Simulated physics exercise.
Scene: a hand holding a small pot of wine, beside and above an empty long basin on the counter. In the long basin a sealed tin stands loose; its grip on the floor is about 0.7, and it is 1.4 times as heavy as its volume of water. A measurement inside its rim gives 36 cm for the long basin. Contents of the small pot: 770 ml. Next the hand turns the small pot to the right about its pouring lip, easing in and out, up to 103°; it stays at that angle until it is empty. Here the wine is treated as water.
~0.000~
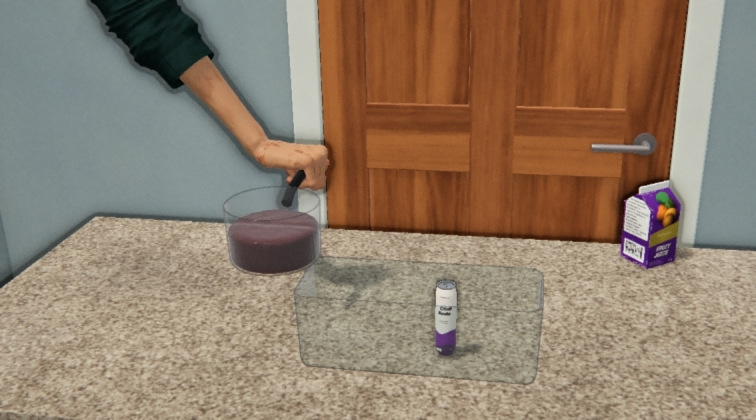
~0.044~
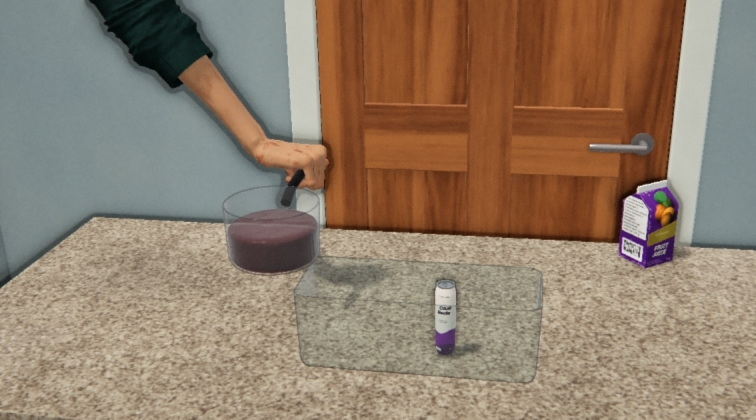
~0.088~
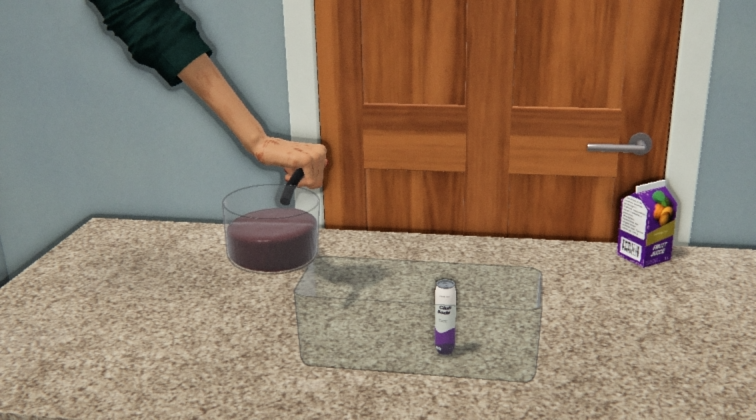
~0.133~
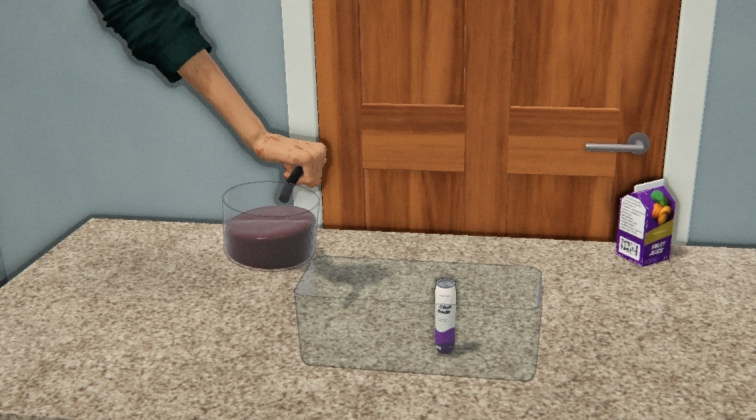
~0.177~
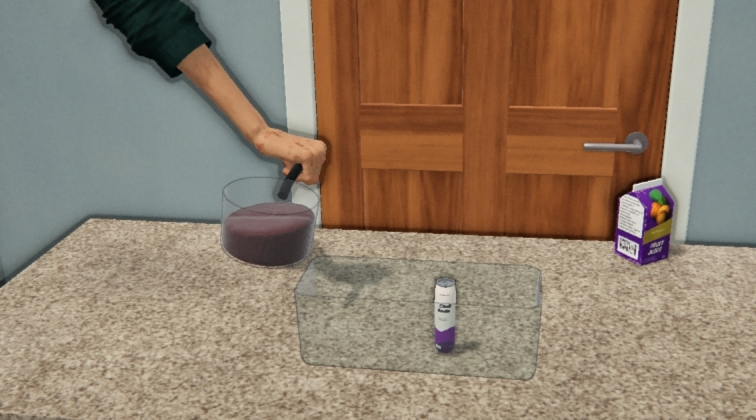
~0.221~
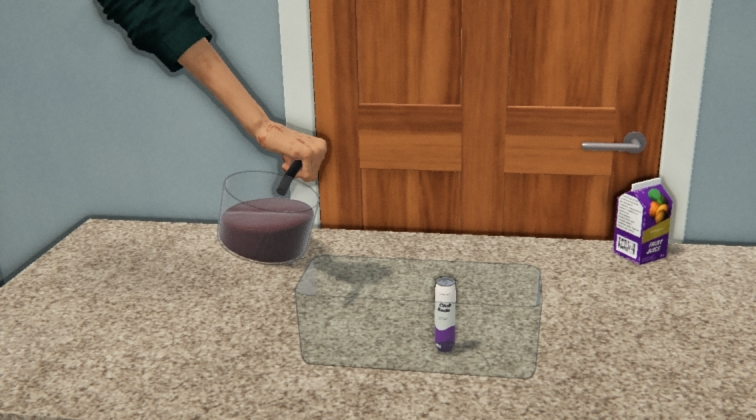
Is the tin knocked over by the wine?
It will stay on its base.
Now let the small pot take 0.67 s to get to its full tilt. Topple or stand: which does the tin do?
Outcome - the tin remains standing.
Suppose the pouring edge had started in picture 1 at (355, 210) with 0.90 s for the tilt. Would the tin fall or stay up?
After that, the tin overturns.
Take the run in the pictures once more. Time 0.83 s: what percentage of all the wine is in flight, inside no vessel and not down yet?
Roughly 28 %.
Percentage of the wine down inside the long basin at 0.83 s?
Around 54 parts in a hundred.
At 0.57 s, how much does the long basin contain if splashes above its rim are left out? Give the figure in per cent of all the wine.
I'd put it near 0 percent.
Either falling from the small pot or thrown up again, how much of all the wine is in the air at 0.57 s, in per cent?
It comes to about 20 percent.
Then, 0.57 s in, the tilt is 73° and 80 per cent is still to pour; the tin stands where it began.
Then, 0.83 s in, the tilt is 102° and 19 per cent is still to pour; the tin stands where it began.
Then, 1.11 s in, the tilt is 103° and 2 per cent is still to pour; the tin stands where it began.
Then, 1.40 s in, the tilt is 103° and 0 per cent is still to pour; the tin stands where it began.
Finally, the tin stands where it began.
